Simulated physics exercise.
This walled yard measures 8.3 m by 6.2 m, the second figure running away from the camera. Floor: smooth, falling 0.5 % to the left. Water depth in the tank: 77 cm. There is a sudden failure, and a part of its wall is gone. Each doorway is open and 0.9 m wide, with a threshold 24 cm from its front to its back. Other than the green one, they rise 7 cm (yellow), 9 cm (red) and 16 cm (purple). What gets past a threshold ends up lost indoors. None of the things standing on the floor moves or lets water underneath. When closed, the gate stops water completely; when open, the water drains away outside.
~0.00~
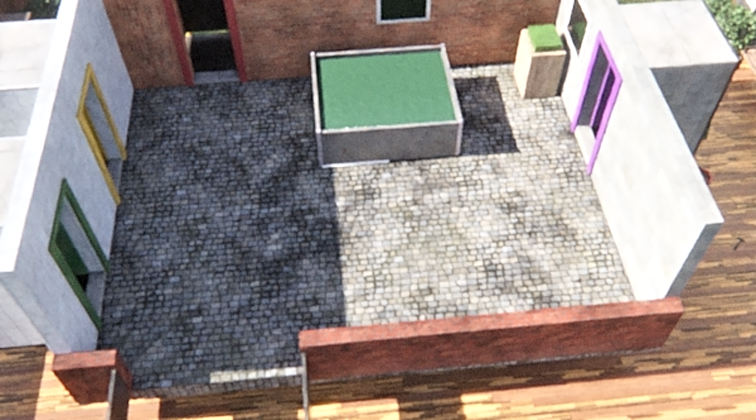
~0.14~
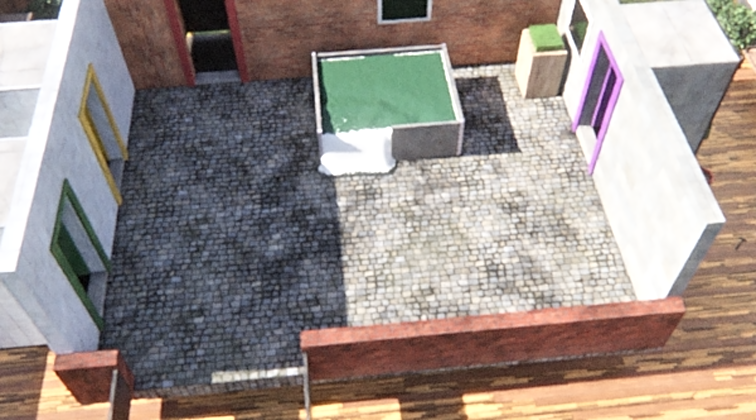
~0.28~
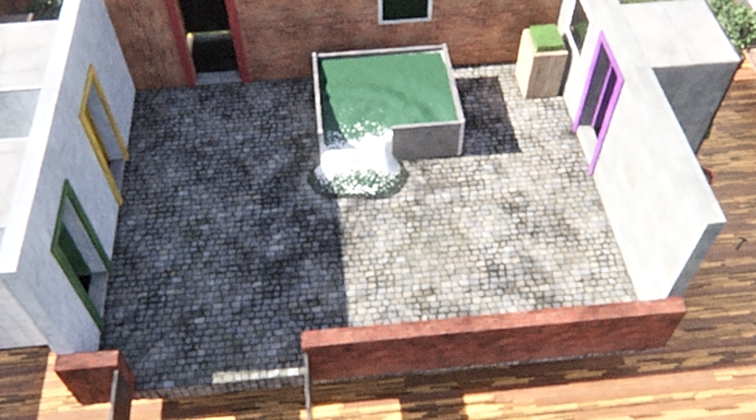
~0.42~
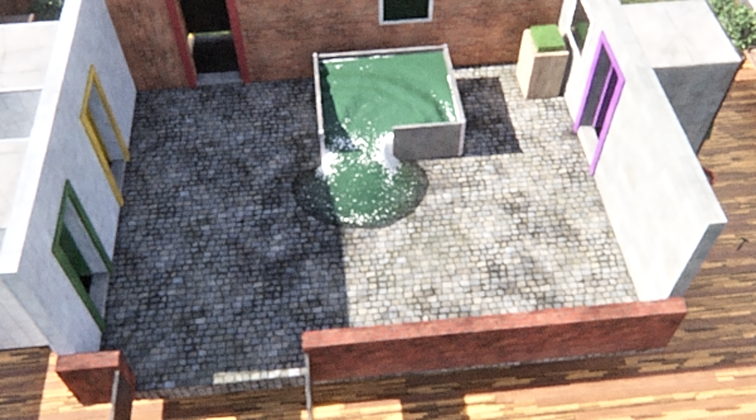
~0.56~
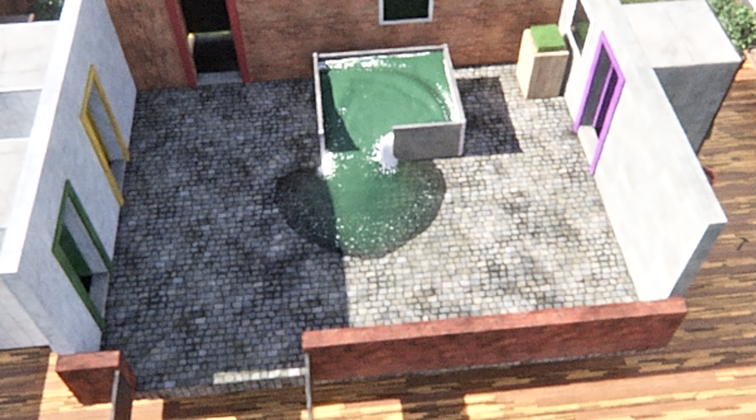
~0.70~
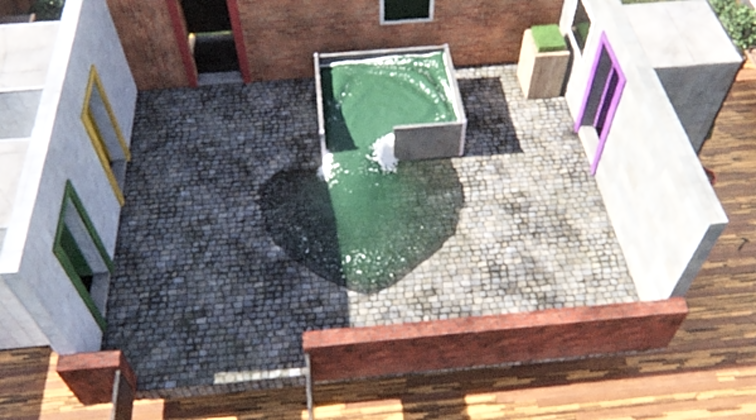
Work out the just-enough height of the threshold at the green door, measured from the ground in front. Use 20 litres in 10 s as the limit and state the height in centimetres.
It works out at roughly 7.5 cm.
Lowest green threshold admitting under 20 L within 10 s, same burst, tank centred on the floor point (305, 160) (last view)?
About 13.0 centimetres.
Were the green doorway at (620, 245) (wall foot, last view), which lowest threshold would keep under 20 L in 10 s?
Roughly 9.0 cm.
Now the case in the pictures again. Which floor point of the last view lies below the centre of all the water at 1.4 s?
I'd put it close to (377, 158).
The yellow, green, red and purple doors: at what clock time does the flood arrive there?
Reading them off: Yellow 4.5 s, then green 2.4 s, then red 9.5 s, then purple 4.0 s.
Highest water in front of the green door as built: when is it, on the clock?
2.6 s.
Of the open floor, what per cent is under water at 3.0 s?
Approximately 45 % of it.
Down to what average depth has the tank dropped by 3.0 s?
The mean depth is roughly 33 cm.
After 1.4 s water covers 30 % of the floor, deepest (41 cm) near (348, 172); it has not reached the green door.
After 3.0 s water covers 45 % of the floor, deepest (26 cm) near (367, 354); 9 cm at the green door, 1 litre in over its 10 cm threshold.
After 10.0 s water covers 95 % of the floor, deepest (10 cm) near (455, 68); 5 cm at the green door, 3 litres in over its 10 cm threshold.
At the green door as built, the water arrived by 2.4 s and peaked near 12 cm at 2.6 s.
With a threshold of 6.5 cm, 29 litres would have come in within the 10 s; with 9 cm, 6 litres. So under 20 litres takes about 7.5 cm.
